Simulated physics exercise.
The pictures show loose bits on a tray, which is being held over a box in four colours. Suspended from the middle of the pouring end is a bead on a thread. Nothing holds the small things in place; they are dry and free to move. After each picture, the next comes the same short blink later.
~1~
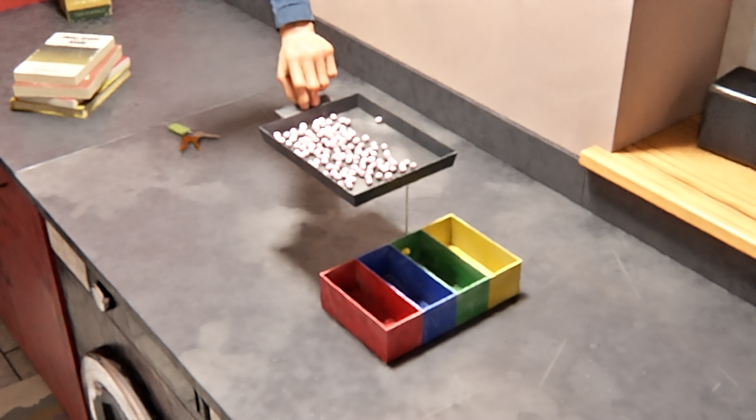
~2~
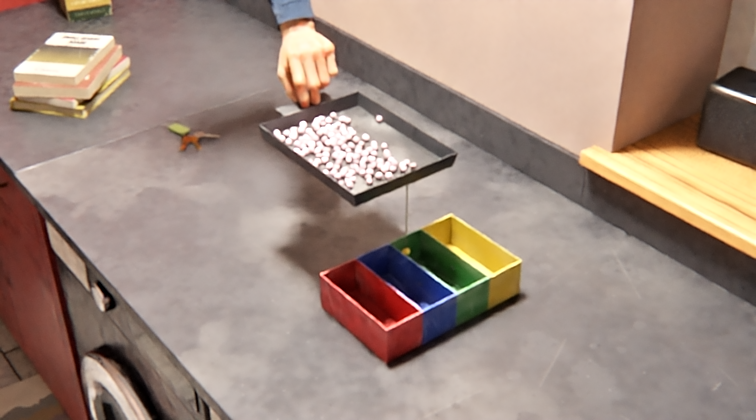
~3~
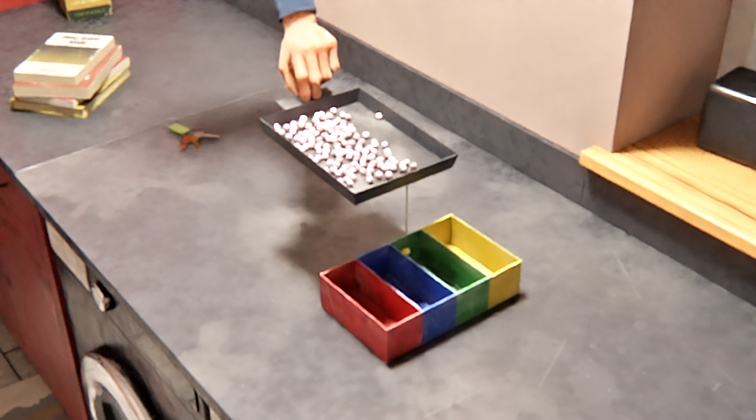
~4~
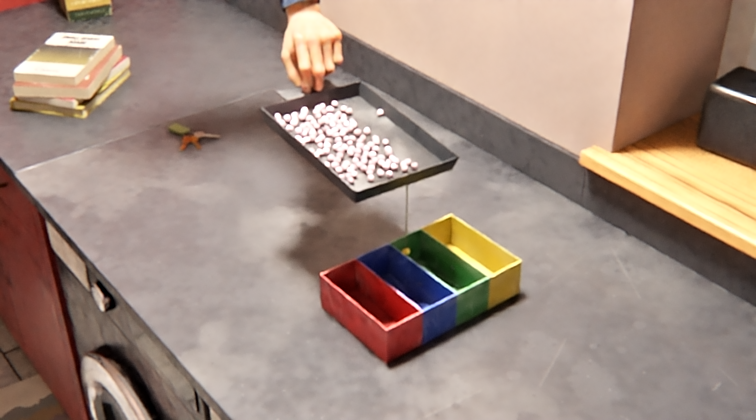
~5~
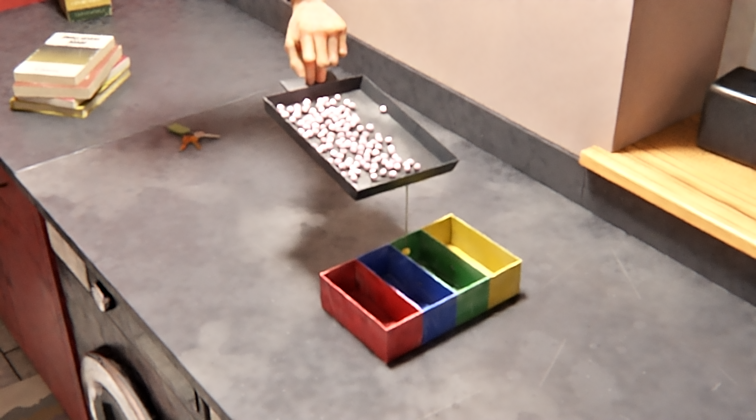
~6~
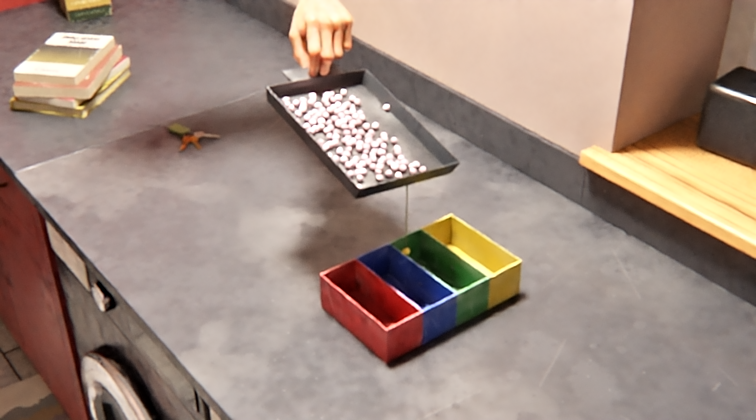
A hand gradually tilts a dark tray of small pale pieces above a four-coloured box.
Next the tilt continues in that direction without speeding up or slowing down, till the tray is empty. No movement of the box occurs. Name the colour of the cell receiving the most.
That is the yellow one.
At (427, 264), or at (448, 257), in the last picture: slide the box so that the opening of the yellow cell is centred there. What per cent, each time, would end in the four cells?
Trial 1 near 0 %, trial 2 near 40 %.
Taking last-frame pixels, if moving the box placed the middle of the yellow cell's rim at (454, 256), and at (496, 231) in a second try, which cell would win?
The first placing favours yellow, while the second favours the cell in green.
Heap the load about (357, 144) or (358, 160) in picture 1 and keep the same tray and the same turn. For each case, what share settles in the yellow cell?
Roughly 90 and 90 percent, in that order.
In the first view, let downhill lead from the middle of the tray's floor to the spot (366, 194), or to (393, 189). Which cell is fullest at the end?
The red cell, then the red one.
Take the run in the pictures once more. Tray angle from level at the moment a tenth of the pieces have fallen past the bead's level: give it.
65°.
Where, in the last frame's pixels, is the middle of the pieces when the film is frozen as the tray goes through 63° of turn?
(433, 170).
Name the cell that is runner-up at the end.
Second is green.
Soon, tray tipped steeply; most on the tray; a small part in the yellow cell; a small part falling or outside the box.
A while on, tray tipped past a quarter turn; a small part on the tray; about two thirds in the yellow cell; a small part in the green cell; a small part falling or outside the box.
Towards the end, tray tipped past a quarter turn; most in the yellow cell; a small part in the green cell; a stray few in the blue cell; a stray few falling or outside the box.
Finally, tray tipped past a quarter turn; most in the yellow cell; a small part in the green cell; a stray few in the blue cell; none in the red cell; a stray few outside the box.
